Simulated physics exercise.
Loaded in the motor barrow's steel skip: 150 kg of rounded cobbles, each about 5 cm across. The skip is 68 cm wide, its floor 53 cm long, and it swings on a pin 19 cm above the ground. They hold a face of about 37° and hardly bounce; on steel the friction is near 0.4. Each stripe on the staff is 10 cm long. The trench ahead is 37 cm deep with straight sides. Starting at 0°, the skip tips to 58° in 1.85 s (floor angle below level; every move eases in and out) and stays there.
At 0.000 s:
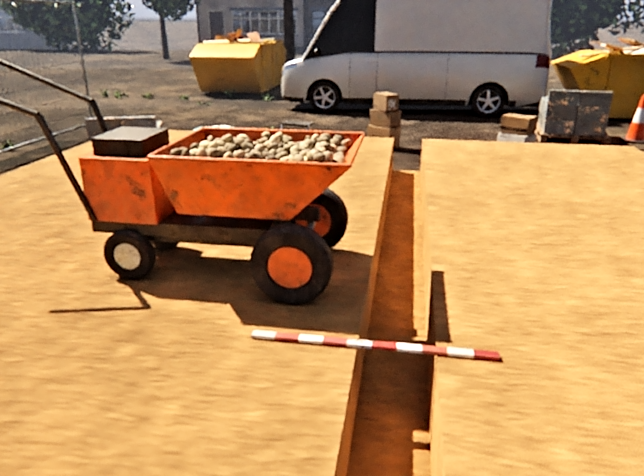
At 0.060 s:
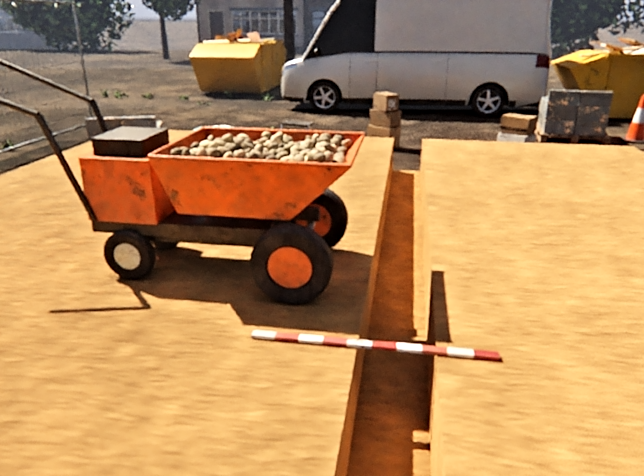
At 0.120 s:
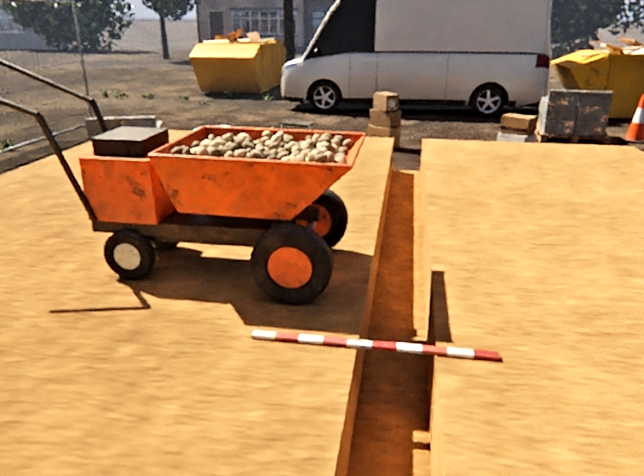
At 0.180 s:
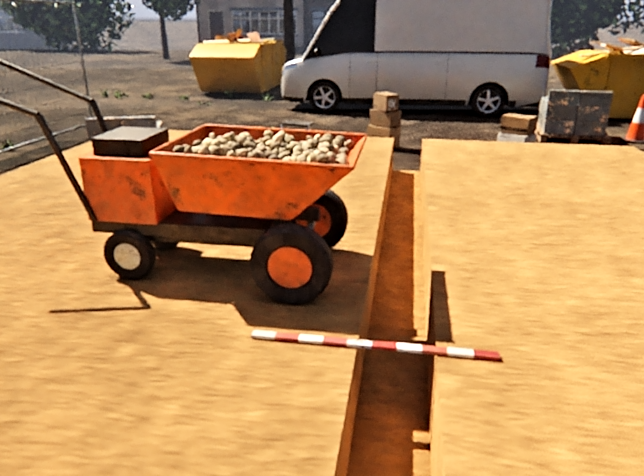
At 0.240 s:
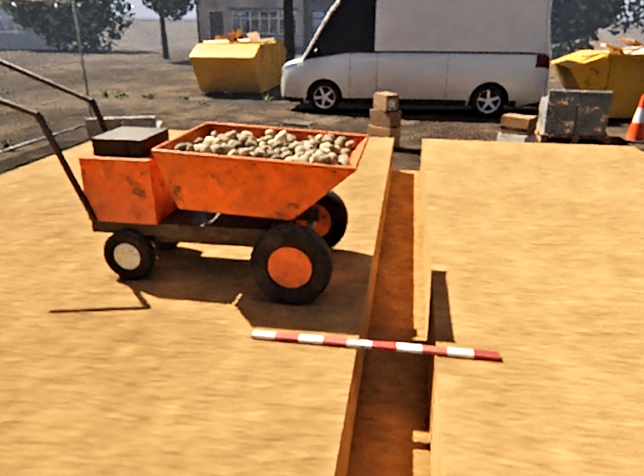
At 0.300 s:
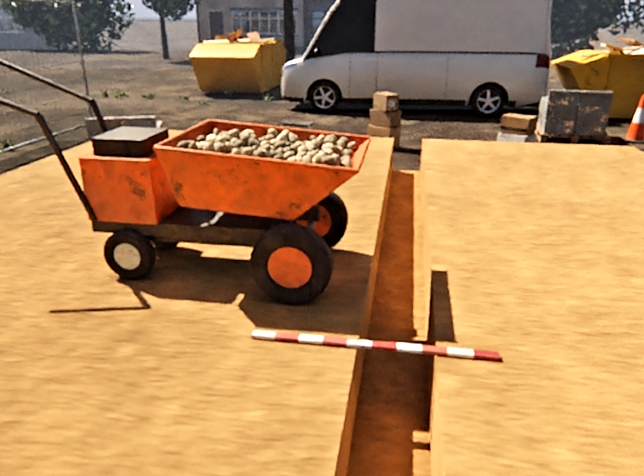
To begin with, an orange motor barrow heaped with pale rounded stones stands still on sandy ground, left of a narrow trench with a red-and-white staff laid across it. Then its skip begins tilting very slightly toward the trench, the back edge lifting a little, while the wheels stay put.
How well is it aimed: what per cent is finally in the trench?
About 57 per cent.
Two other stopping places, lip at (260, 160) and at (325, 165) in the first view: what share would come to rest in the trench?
First some 80, then 80 per cent.
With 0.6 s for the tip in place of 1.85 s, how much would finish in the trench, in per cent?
In that case some 40 per cent.
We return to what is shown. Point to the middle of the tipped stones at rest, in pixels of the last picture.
Around (424, 317).
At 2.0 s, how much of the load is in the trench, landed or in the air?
Some 10 per cent.
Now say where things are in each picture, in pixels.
In the first frame, the skip is at 0°, its lip at (350, 166); the top of the load is at (279, 140).
In the second frame, lip at (351, 166), floor tilted 0°, highest stones at (273, 141); the stones move at 0.0 m/s on average.
In the third frame, lip at (352, 167), floor tilted 1°, highest stones at (274, 141); the stones move at 0.1 m/s on average.
In the fourth frame, lip at (353, 168), floor tilted 2°, highest stones at (257, 140); the stones move at 0.1 m/s on average.
In the fifth frame, lip at (356, 169), floor tilted 3°, highest stones at (248, 139); the stones move at 0.2 m/s on average.
In the sixth frame, lip at (358, 171), floor tilted 4°, highest stones at (246, 138); the stones move at 0.2 m/s on average.
After 1.4 s the floor is at 49°; 100 % in the skip; the foremost stones are at (413, 226).
After 2.0 s the floor is at 58°; 65 % in the skip, 11 % in the trench, 25 % past the trench; the foremost stones are at (508, 289).
After 2.3 s the floor is at 58°; 38 % in the skip, 20 % in the trench, 42 % past the trench; the foremost stones are at (576, 294).
After 4.2 s the floor is at 58°; 0 % in the skip, 57 % in the trench, 43 % past the trench; the foremost stones are at (609, 289).
